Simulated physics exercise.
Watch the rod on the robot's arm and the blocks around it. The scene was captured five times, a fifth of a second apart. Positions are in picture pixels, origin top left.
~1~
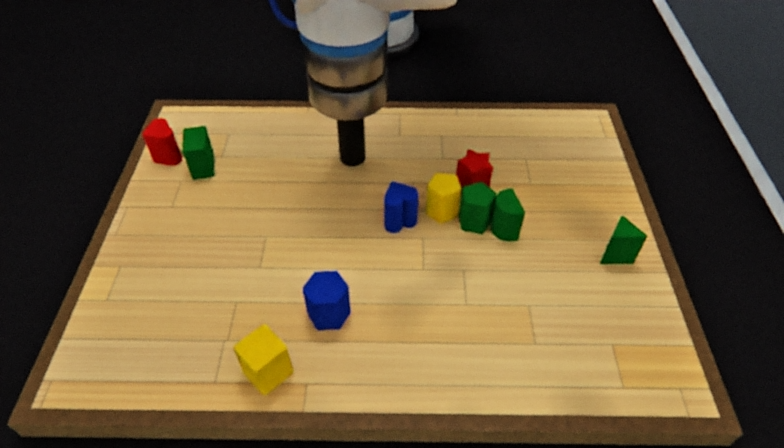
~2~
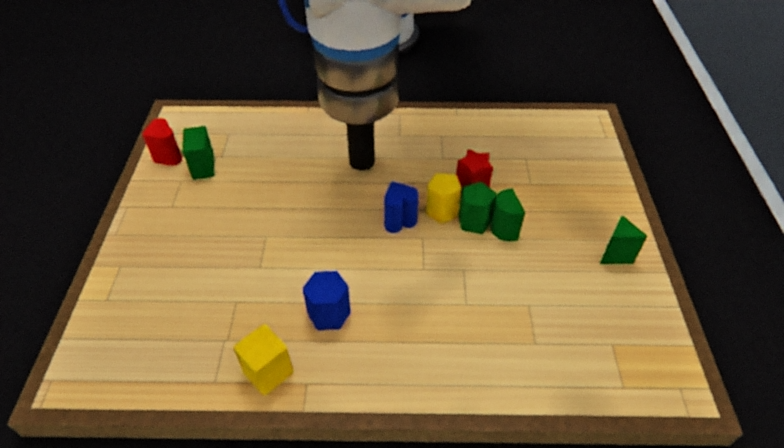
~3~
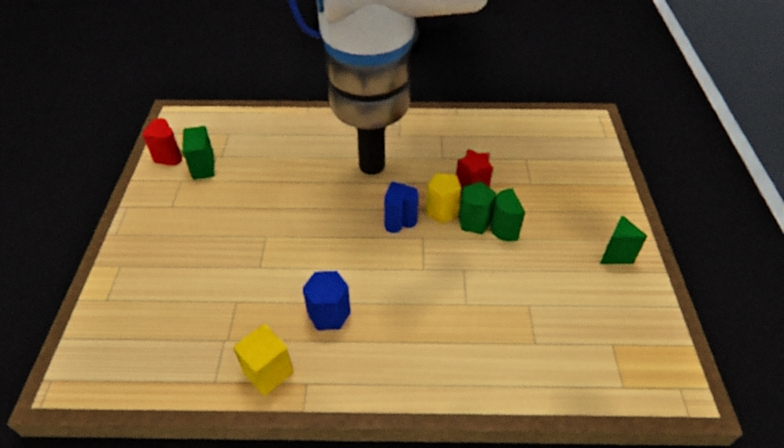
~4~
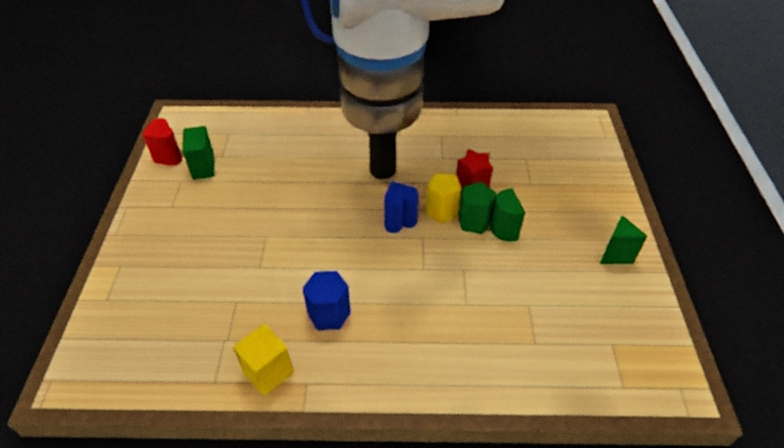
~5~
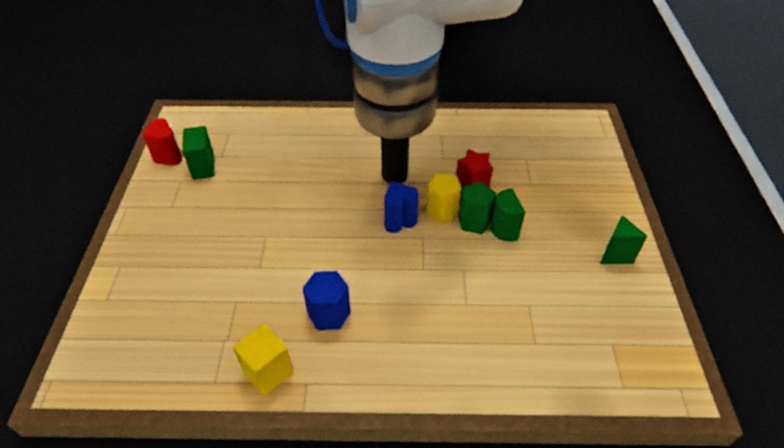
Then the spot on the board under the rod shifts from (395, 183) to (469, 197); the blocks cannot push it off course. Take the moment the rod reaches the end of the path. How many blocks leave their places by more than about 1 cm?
I foresee one block being moved.
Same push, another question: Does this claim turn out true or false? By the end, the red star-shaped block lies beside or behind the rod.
My answer: False.
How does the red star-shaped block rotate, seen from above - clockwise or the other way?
My prediction: CCW.
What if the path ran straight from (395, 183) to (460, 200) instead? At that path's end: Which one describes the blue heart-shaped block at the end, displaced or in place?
It stays put.
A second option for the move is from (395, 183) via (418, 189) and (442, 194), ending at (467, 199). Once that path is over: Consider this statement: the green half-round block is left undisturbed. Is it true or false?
The claim holds.
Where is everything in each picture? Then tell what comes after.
In the first frame, rod's lower end at (353, 158); yellow pentagon at (445, 183); red star-shaped block at (476, 160).
In the second frame, rod at (362, 162); blocks still.
In the third frame, rod at (372, 166); blocks still.
In the fourth frame, rod at (383, 170); blocks still.
In the fifth frame, rod at (395, 175); yellow pentagon at (445, 183); red star-shaped block at (476, 160).
On the path given first. Halfway along, rod at (433, 182); nothing pushed yet.
At the end, rod at (470, 189); yellow pentagon still; red star-shaped block at (502, 159), turned 30° anticlockwise.
